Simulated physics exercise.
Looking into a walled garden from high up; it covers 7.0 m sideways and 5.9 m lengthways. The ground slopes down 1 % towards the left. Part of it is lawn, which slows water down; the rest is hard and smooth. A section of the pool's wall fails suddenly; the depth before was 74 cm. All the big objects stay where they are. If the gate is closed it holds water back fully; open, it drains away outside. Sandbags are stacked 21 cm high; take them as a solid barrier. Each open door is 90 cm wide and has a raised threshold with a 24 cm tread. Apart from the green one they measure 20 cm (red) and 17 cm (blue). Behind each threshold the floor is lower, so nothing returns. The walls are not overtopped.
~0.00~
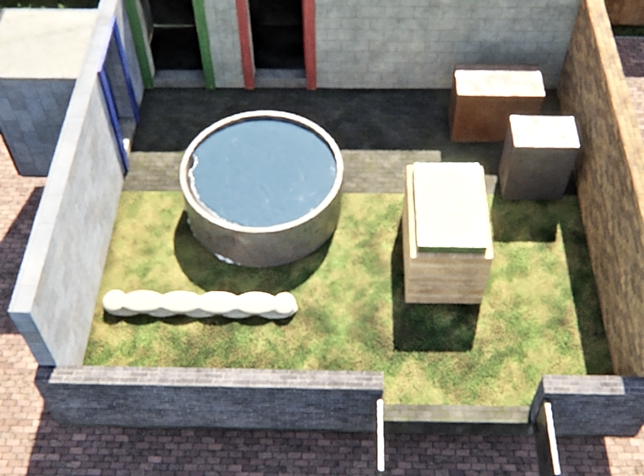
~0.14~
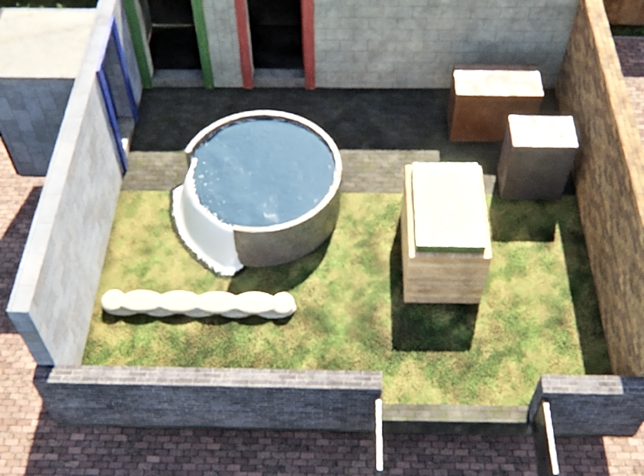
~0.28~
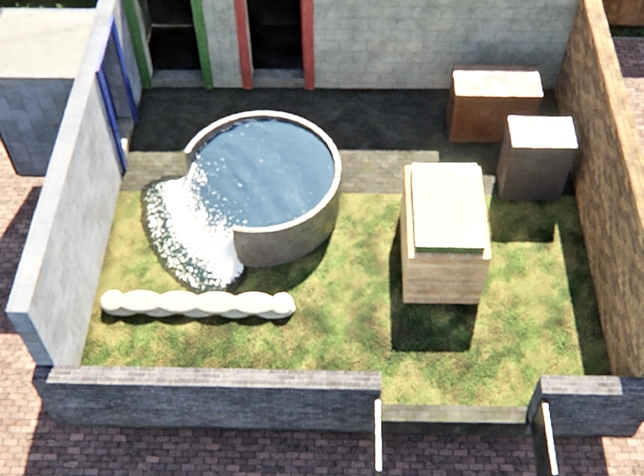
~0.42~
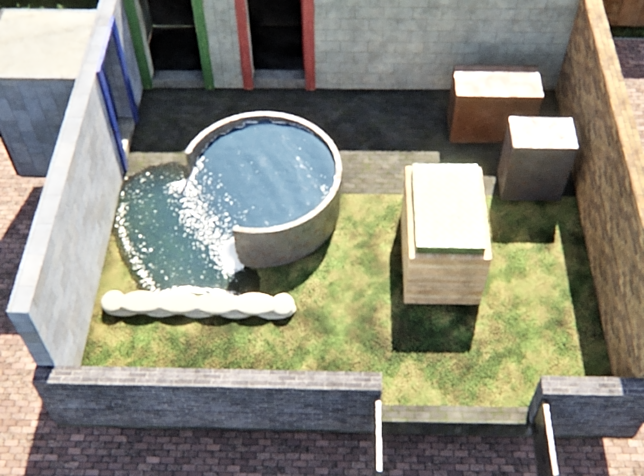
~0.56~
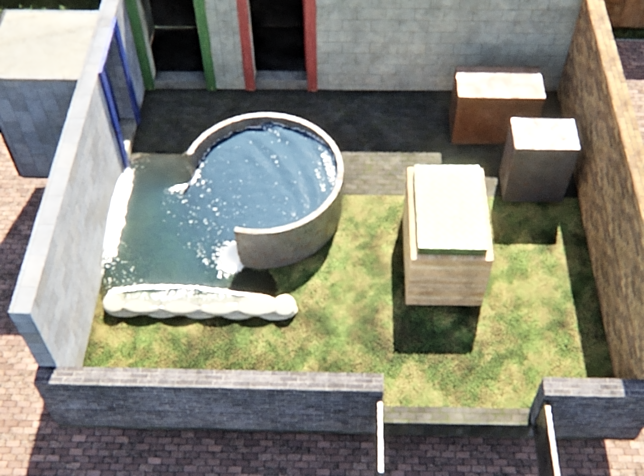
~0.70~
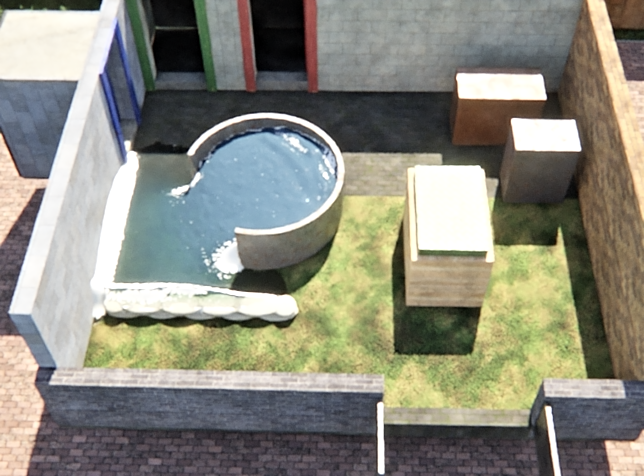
Water bursts through the left side of a round pool in a walled garden and pours onto the grass in a white, foaming rush. It fans out to the left wall and to the row of sandbags below, then pools there, darker and calmer, as the pool's level drops slightly.
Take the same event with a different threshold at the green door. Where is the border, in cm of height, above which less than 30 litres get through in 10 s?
It would have to be roughly 20 cm high.
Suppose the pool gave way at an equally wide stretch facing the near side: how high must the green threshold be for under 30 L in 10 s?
Some 10.5 cm.
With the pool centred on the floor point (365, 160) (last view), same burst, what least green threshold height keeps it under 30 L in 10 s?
Then roughly 18 cm.
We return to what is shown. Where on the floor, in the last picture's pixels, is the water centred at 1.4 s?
Around (208, 231).
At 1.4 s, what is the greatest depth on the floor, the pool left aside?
Up to some 56 cm.
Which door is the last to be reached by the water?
It is the red one.
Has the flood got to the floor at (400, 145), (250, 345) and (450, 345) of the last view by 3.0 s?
In that order: Not reached, wet, dry.
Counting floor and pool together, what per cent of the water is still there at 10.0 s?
Roughly 92 in a hundred.
After 1.4 s water covers 20 % of the floor, deepest (56 cm) near (112, 245); it has not reached the green door.
After 3.0 s water covers 45 % of the floor, deepest (30 cm) near (113, 296); 26 cm at the green door, 15 litres in over its 17 cm threshold.
After 10.0 s water covers 95 % of the floor, deepest (12 cm) near (357, 111); 9 cm at the green door, 63 litres in over its 17 cm threshold.
At the green door as built, the water arrived by 1.6 s and peaked near 26 cm at 3.0 s.
With a threshold of 18.5 cm, 45 litres would have come in within the 10 s; with 21.5 cm, 19 litres. So under 30 litres takes about 20 cm.
